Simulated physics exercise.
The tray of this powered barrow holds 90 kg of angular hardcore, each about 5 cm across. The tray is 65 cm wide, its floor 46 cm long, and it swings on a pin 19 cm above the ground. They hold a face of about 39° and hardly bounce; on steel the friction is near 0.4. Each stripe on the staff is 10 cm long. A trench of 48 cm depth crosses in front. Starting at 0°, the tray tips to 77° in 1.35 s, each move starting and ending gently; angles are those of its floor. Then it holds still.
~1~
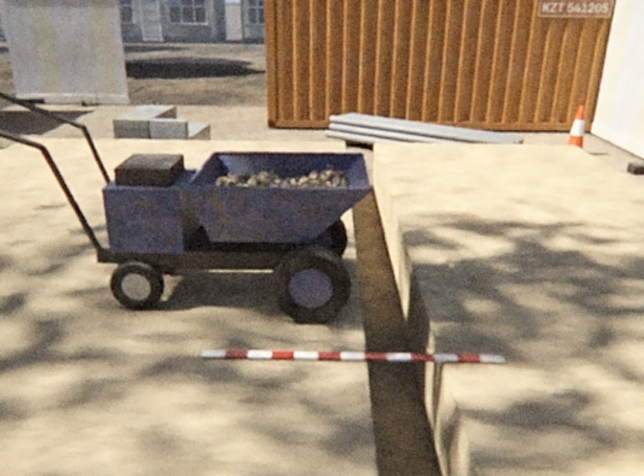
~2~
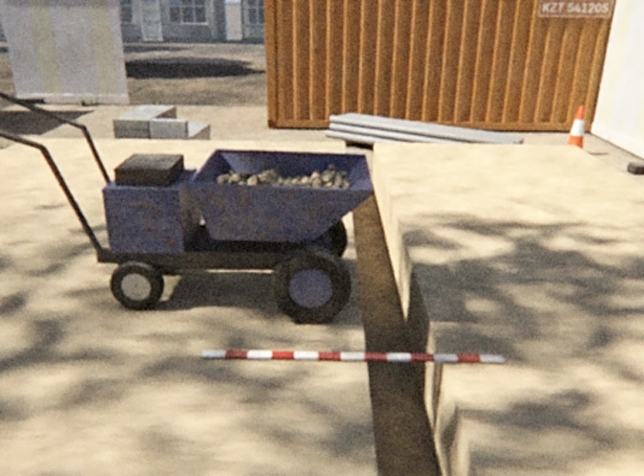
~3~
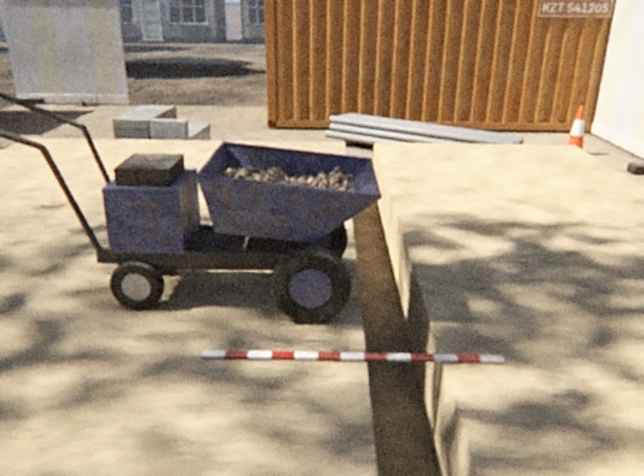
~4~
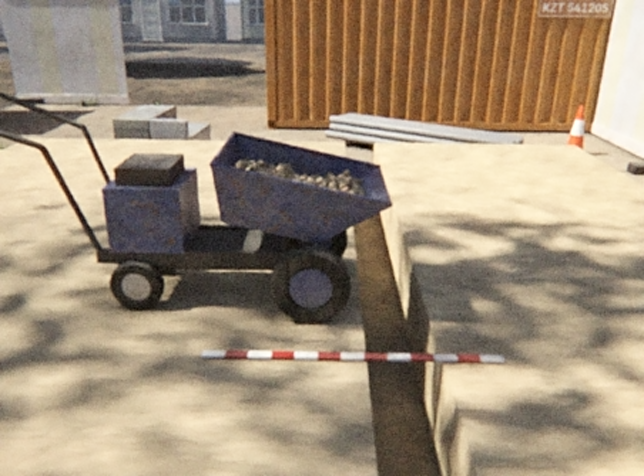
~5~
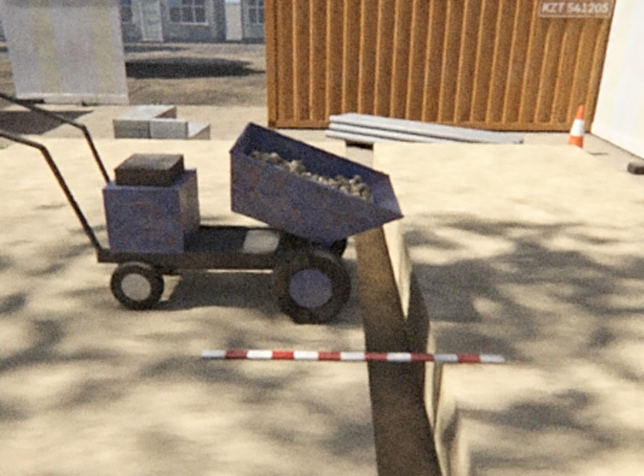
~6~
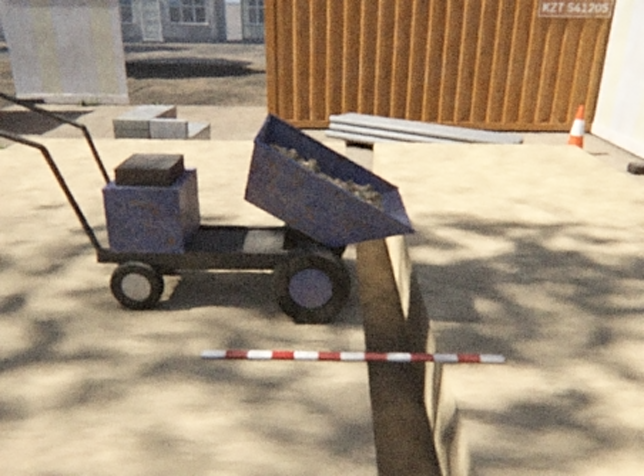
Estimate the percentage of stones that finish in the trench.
Some 4 per cent of it.
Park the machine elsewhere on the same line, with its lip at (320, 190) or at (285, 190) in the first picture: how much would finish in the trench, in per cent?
Near 100 per cent from the first place, 65 from the second.
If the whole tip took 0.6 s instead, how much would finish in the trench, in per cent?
In that case some 5 per cent.
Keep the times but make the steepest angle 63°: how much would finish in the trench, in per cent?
Then about 35 per cent.
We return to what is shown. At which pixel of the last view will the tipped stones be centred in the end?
Near (459, 294).
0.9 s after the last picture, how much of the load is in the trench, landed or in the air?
Some 0 per cent.
Then, 0.4 s after the last picture the floor is at 65°, 100 % in the tray; the foremost stones are at (419, 264).
Then, 0.9 s after the last picture the floor is at 77°, 73 % in the tray, 1 % in the trench, 26 % past the trench; the foremost stones are at (499, 292).
Then, 1.2 s after the last picture the floor is at 77°, 58 % in the tray, 3 % in the trench, 39 % past the trench; the foremost stones are at (559, 307).
Then, 3.2 s after the last picture the floor is at 77°, 57 % in the tray, 4 % in the trench, 39 % past the trench; the foremost stones are at (567, 307).
